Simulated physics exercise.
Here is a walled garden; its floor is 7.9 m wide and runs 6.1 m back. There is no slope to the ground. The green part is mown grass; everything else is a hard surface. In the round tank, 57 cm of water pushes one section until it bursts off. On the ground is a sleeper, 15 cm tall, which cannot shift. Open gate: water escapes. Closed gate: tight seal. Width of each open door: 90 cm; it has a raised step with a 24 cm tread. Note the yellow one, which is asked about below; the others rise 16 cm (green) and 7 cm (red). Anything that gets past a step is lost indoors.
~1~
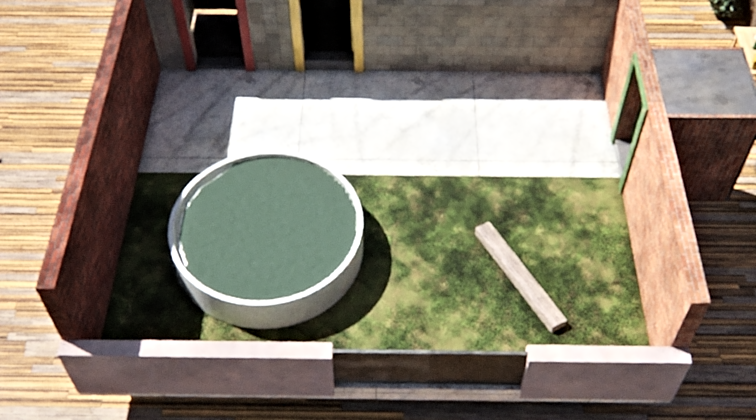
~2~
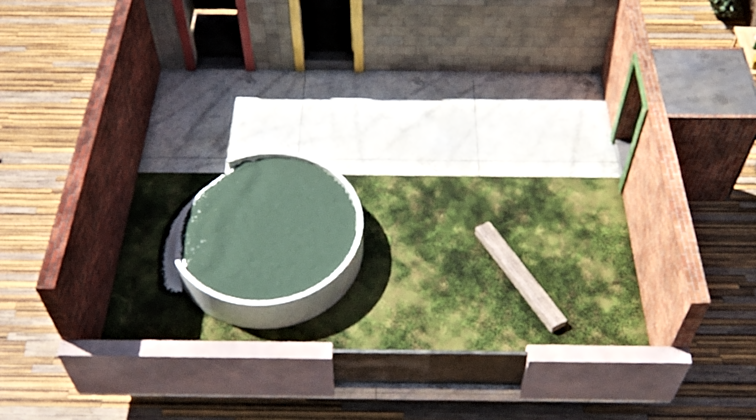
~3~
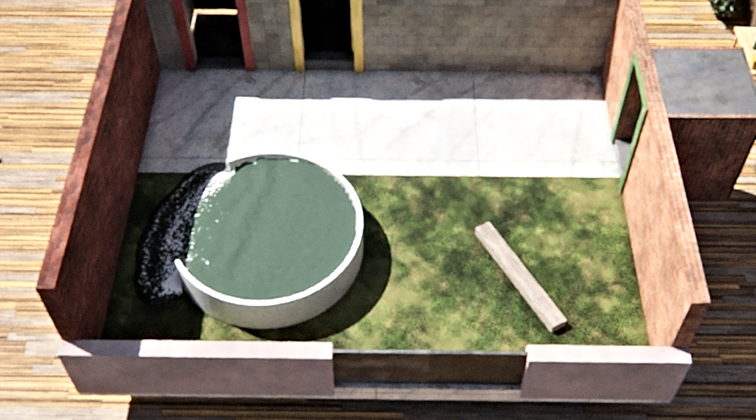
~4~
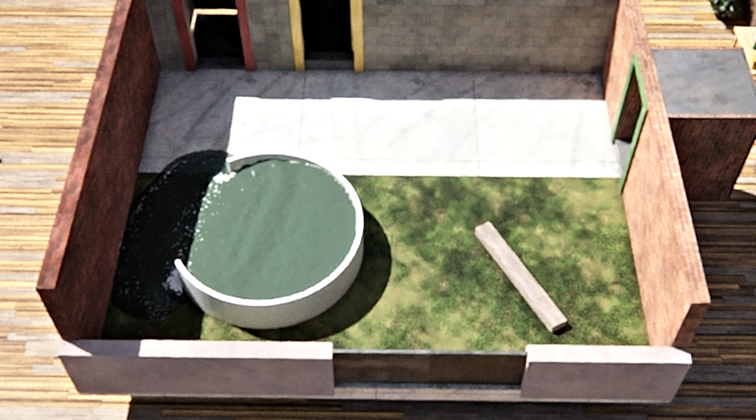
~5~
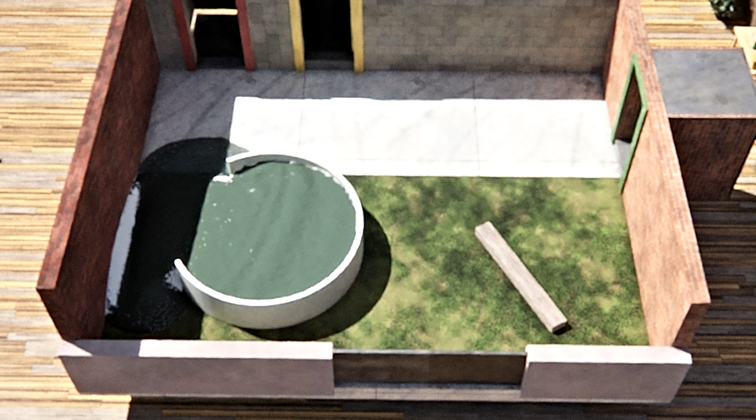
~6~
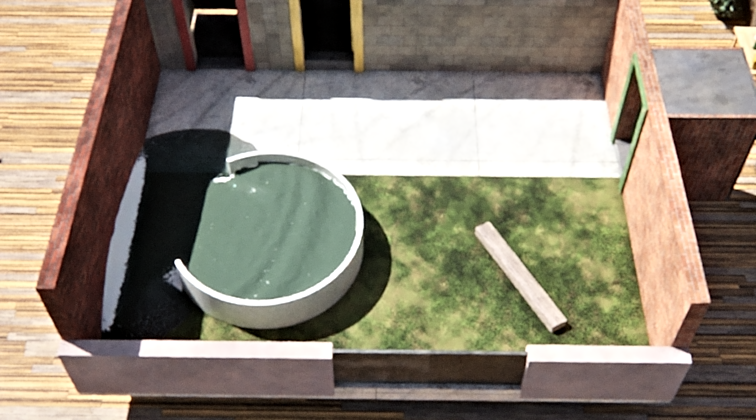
Dark green water pours through a gap in the left side of a round white tank in a walled garden, spreading over the grass to the left wall and back onto the paving, while a wooden beam lies still.
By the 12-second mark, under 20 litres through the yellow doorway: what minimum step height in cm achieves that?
A height of about 5.5 cm achieves it.
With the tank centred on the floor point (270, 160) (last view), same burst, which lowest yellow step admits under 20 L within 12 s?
About 5.0 cm.
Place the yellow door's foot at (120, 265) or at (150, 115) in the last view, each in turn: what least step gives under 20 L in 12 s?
Around 33 and 12.0 cm respectively.
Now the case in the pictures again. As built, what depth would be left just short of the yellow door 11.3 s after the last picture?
Depth: Near 5.0 cm.
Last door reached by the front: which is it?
Green door.
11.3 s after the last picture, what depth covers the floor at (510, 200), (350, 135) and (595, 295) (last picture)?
In that order: 6, 4 and 8 cm.
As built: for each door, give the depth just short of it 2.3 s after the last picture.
Before green it's 0 cm, before red 27 cm, before yellow 9 cm.
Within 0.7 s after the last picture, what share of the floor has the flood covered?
The wet part is about 15 per cent.
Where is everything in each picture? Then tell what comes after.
In the first picture, still water, 57 cm deep, in the round tank at (266, 226); the yellow door at (327, 28) is dry.
In the second picture, the gap is at (185, 221), the front 0.3 m out at a hidden place; the back of the round tank holds 57 cm.
In the third picture, water pours out at (186, 223) and has run 0.6 m, to (197, 172); about 10 cm deep outside, 57 cm at the back.
In the fourth picture, water pours out at (186, 224) and has run 1.0 m, to (113, 291); about 9 cm deep outside, 57 cm at the back.
In the fifth picture, the front is at (154, 155), 1.5 m from the gap at (186, 224); 4.2 m2 of floor is wet, 57 cm left at the back.
In the sixth picture, the front is at (145, 144), 1.7 m from the gap at (186, 224); 4.8 m2 of floor is wet, 57 cm left at the back; the yellow door at (327, 28), 4.1 m from the gap, is still 2.3 m from the nearest water.
Then, 0.7 s after the last picture water covers 15 % of the floor, deepest (46 cm) near (127, 227); it has not reached the yellow door.
Then, 2.3 s after the last picture water covers 30 % of the floor, deepest (36 cm) near (161, 74); 9 cm at the yellow door, 0 litres in over its 23 cm step.
Then, 11.3 s after the last picture water covers 95 % of the floor, deepest (9 cm) near (601, 122); 5 cm at the yellow door, 0 litres in over its 23 cm step.
At the yellow door as built, the water peaked near 11 cm, 2.9 s after the last picture.
Run again over the same 12 s with other heights there, 28 litres in over 5 cm, 14 litres over 6.5 cm. The limit of 20 litres is kept from about 5.5 cm up.
